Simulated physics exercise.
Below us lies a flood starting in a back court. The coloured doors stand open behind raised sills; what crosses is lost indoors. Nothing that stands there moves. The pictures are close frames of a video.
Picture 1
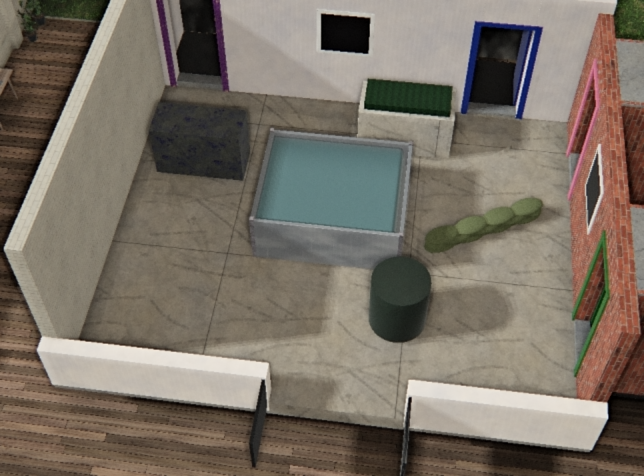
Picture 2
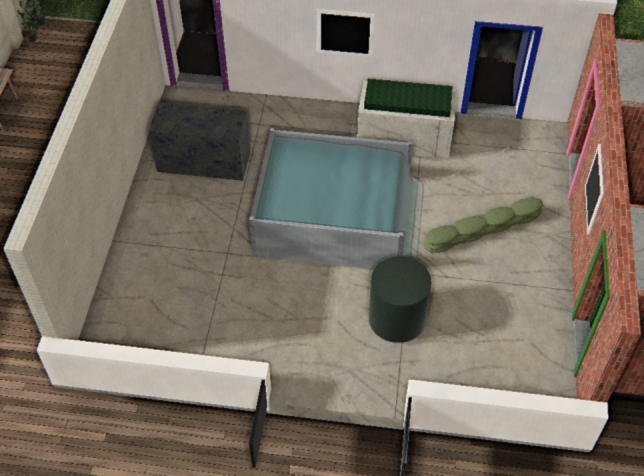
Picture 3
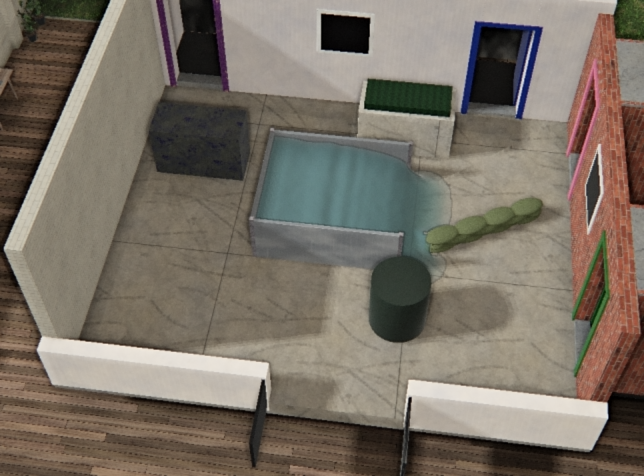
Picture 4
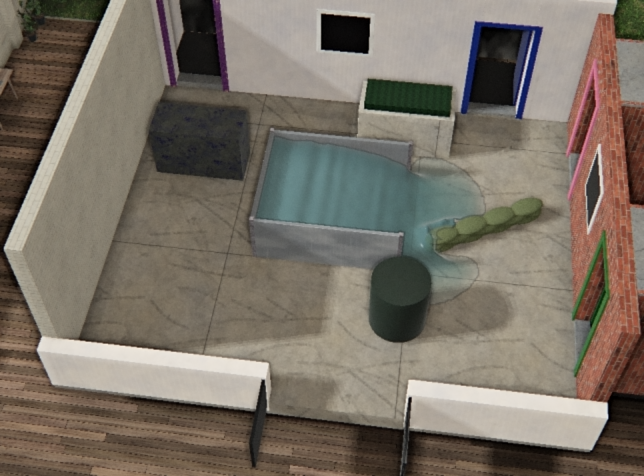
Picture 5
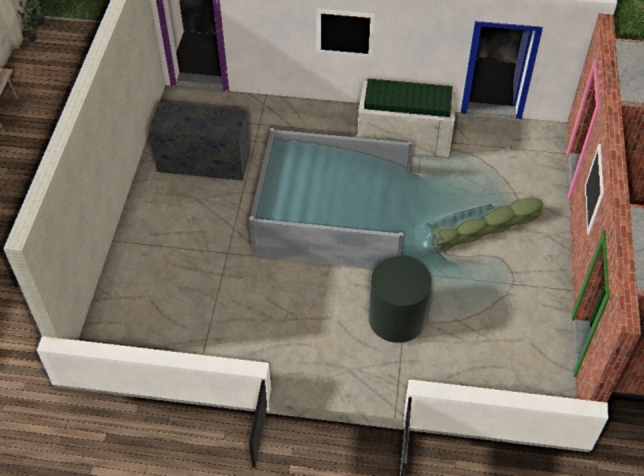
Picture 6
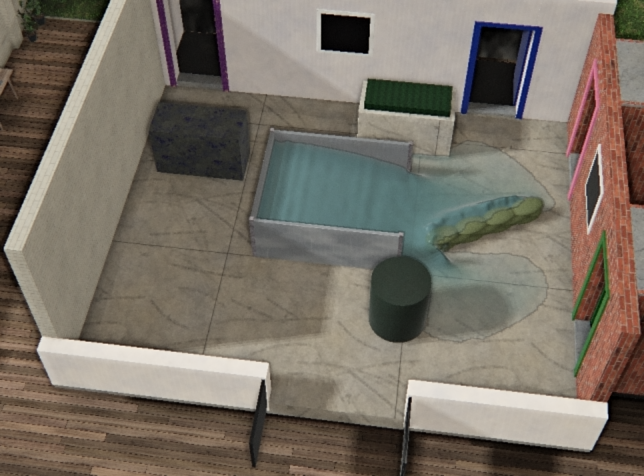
The clip opens on a walled court with a full, still tank, a dark green cylinder and a row of rounded bushes. The tank's right side opens and water pours out to the right, meeting the bushes, then spreads around both sides of them and behind the cylinder across the paving.
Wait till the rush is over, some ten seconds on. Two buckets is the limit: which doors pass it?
One by one: The blue door takes more than that; the pink door takes more than that; the purple door stays under that; the green door takes more than that.
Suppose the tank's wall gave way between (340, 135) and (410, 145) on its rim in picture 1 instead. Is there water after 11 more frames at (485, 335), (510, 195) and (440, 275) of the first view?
One after the other: Free of water, under water, no water.
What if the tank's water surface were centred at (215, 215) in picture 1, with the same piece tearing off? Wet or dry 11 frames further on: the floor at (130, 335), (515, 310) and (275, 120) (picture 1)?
In that order: Not flooded, flooded, not flooded.
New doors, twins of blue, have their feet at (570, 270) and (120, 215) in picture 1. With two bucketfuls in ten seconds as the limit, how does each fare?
In that order: Lets more in, lets less in.
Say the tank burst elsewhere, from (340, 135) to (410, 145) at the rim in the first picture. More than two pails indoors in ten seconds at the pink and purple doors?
Then: Pink door passes that mark, purple door goes over.
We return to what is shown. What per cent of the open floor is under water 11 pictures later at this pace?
I make it 40 per cent.
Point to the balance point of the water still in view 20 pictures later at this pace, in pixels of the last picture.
Roughly at (454, 221).
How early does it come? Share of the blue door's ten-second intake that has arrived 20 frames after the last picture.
About 45 per cent.
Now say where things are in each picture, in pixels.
The tank at (334, 184) is whole and still, in the first picture.
The front is at (410, 178), out from the gap at (402, 214), in the second picture.
Water pours out at (402, 214) and has run to (430, 175), in the third picture.
Water pours out at (402, 215) and has run to (443, 297), in the fourth picture.
Water pours out at (402, 216) and has run to (496, 297), in the fifth picture.
The front is at (548, 199), out from the gap at (402, 216), in the sixth picture.
A moment on, water covers 35 % of the floor; the blue door not reached, the pink door over two buckets in, the purple door not reached, the green door under two buckets in.
Next, water covers 40 % of the floor; the blue door under two buckets in, the pink door far over two buckets in, the purple door not reached, the green door over two buckets in.
Then, water covers 45 % of the floor; the blue door far over two buckets in, the pink door far over two buckets in, the purple door not reached, the green door far over two buckets in.
Later, water covers 70 % of the floor; the blue door far over two buckets in, the pink door far over two buckets in, the purple door wet at the sill, nothing in, the green door far over two buckets in.
In the end, water covers 95 % of the floor; the blue door far over two buckets in, the pink door far over two buckets in, the purple door wet at the sill, nothing in, the green door far over two buckets in.
